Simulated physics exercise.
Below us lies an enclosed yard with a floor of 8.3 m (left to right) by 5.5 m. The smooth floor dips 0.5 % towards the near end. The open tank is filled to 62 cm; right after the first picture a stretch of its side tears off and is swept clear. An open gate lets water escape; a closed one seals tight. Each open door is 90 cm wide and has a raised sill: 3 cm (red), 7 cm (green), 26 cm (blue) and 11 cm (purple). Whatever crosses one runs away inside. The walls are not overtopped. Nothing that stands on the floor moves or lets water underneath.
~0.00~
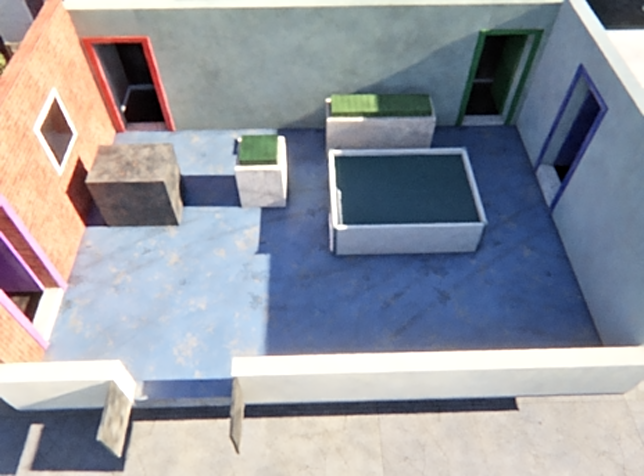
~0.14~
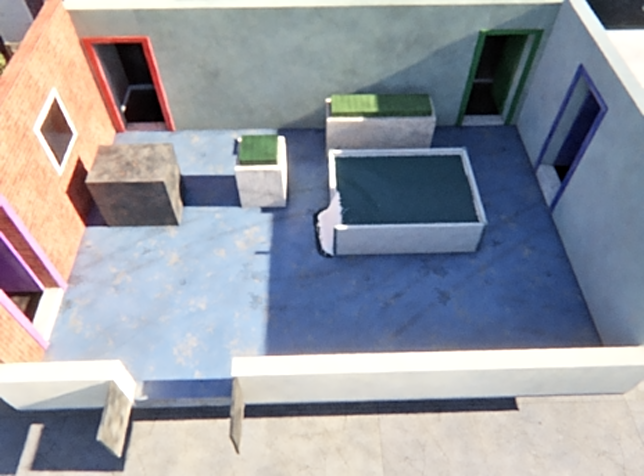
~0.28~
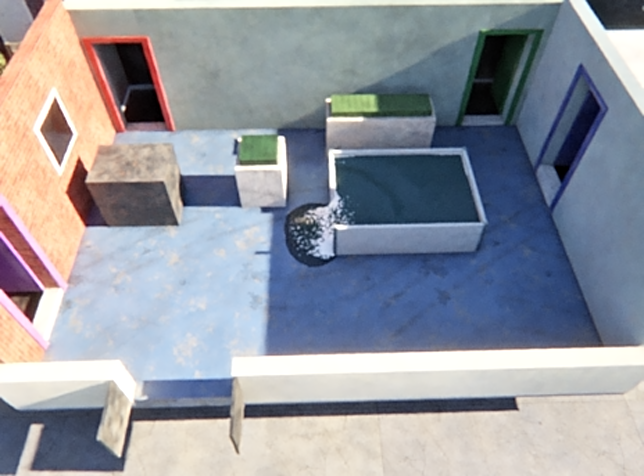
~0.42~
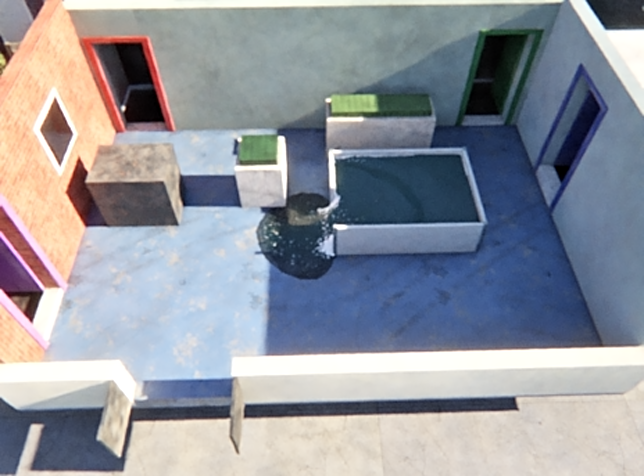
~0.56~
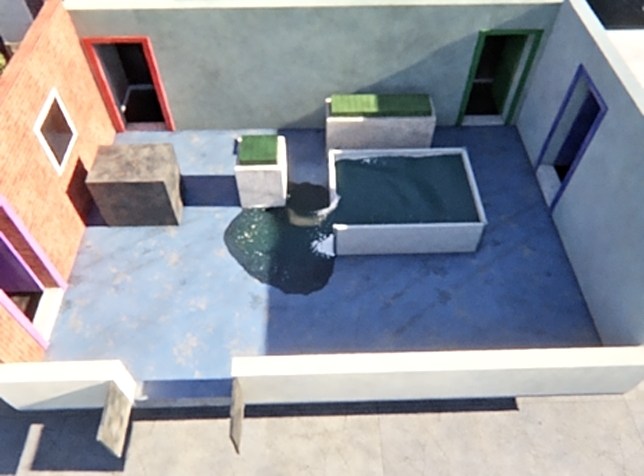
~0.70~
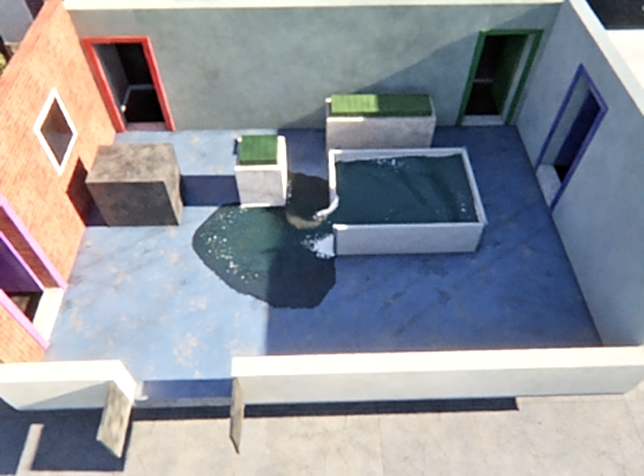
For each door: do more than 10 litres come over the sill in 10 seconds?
Within that time: At the red door it exceeds the limit; at the green door it keeps below the limit; at the blue door it stays under the limit; at the purple door it passes the limit.
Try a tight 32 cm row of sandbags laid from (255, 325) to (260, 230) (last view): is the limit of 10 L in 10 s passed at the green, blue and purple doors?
Against that limit: Green under, blue below, purple below.
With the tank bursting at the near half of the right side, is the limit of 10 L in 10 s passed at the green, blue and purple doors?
Against that limit: Green over, blue below, purple below.
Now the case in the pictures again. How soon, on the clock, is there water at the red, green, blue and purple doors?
Red 3.0 s, green 8.5 s, blue not in the 10 s, purple 1.8 s.
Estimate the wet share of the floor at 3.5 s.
About 50 per cent.
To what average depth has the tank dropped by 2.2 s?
Roughly 38 cm on average.
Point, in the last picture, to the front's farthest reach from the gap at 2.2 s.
At about (38, 373).
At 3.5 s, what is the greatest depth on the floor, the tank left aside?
About 28 cm.
After 1.4 s water covers 25 % of the floor and is deepest (36 cm) near (330, 239); red door not reached, green door not reached, blue door not reached, purple door not reached.
After 2.2 s water covers 40 % of the floor and is deepest (31 cm) near (330, 239); red door not reached, green door not reached, blue door not reached, purple door 17 cm at the sill, 1 L in.
After 3.5 s water covers 50 % of the floor and is deepest (28 cm) near (38, 373); red door 4 cm at the sill, 0 L in, green door not reached, blue door not reached, purple door 20 cm at the sill, 32 L in.
After 6.0 s water covers 55 % of the floor and is deepest (16 cm) near (71, 270); red door 8 cm at the sill, 27 L in, green door not reached, blue door not reached, purple door 12 cm at the sill, 69 L in.
After 10.0 s water covers 85 % of the floor and is deepest (12 cm) near (34, 386); red door 6 cm at the sill, 80 L in, green door 1 cm at the sill, 0 L in, blue door not reached, purple door 10 cm at the sill, 70 L in.
